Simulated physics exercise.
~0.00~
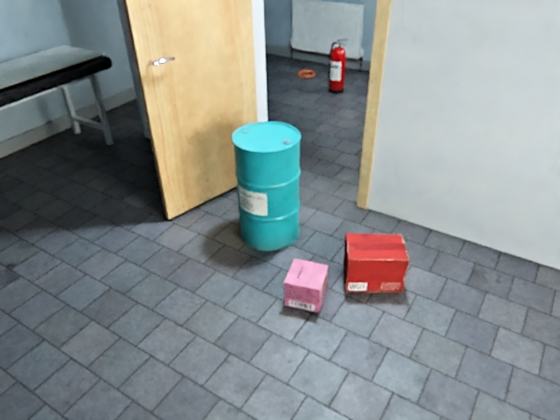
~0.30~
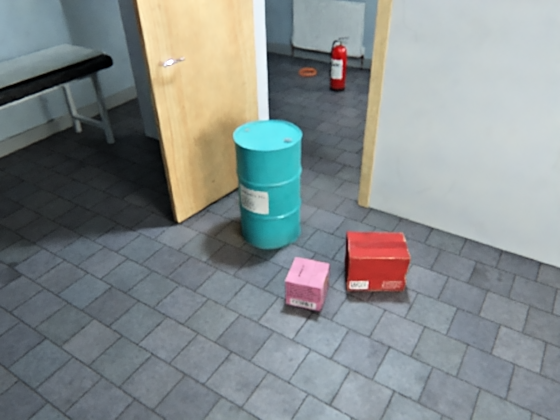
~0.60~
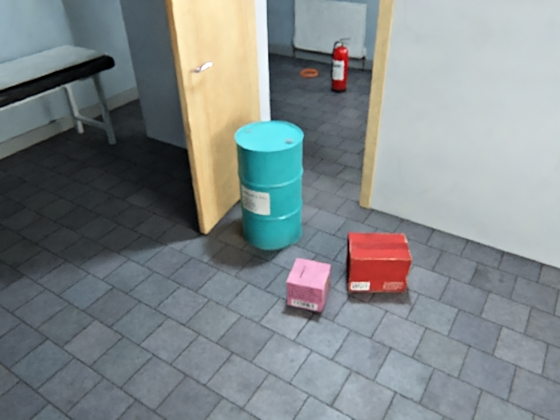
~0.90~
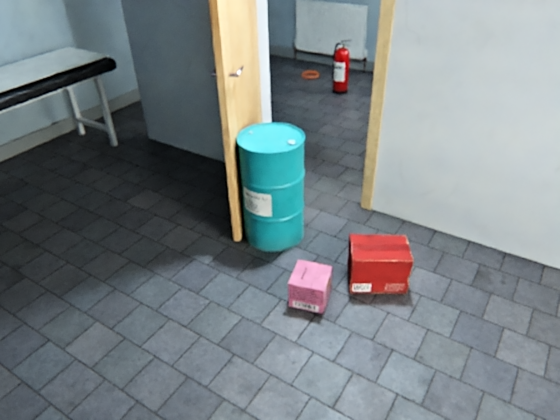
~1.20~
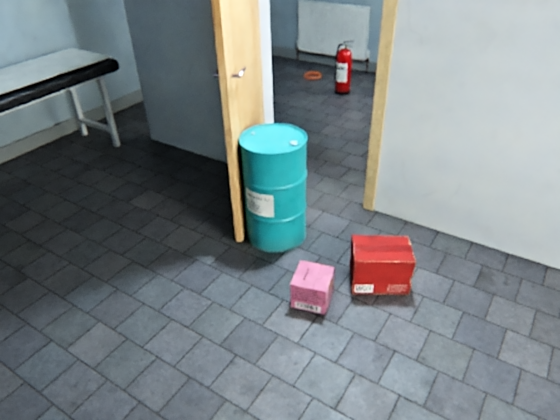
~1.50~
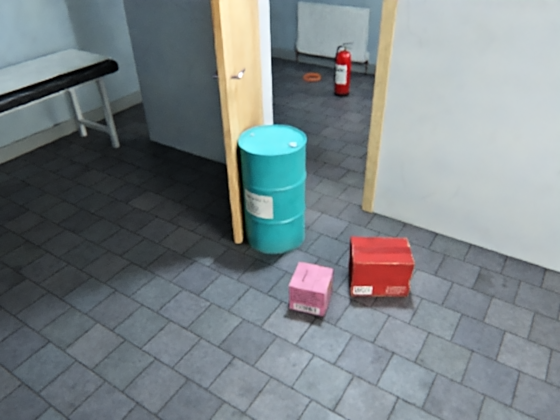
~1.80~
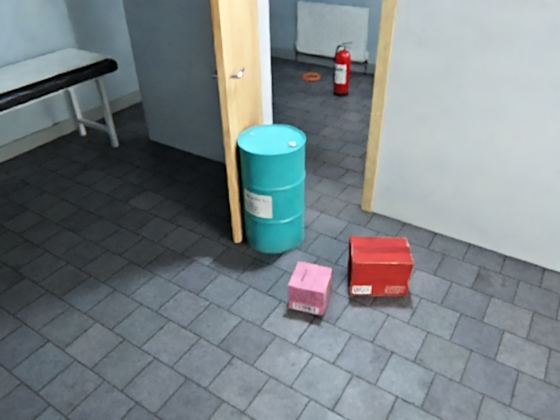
A wooden door swings partway toward a turquoise drum and stops against it, still open.
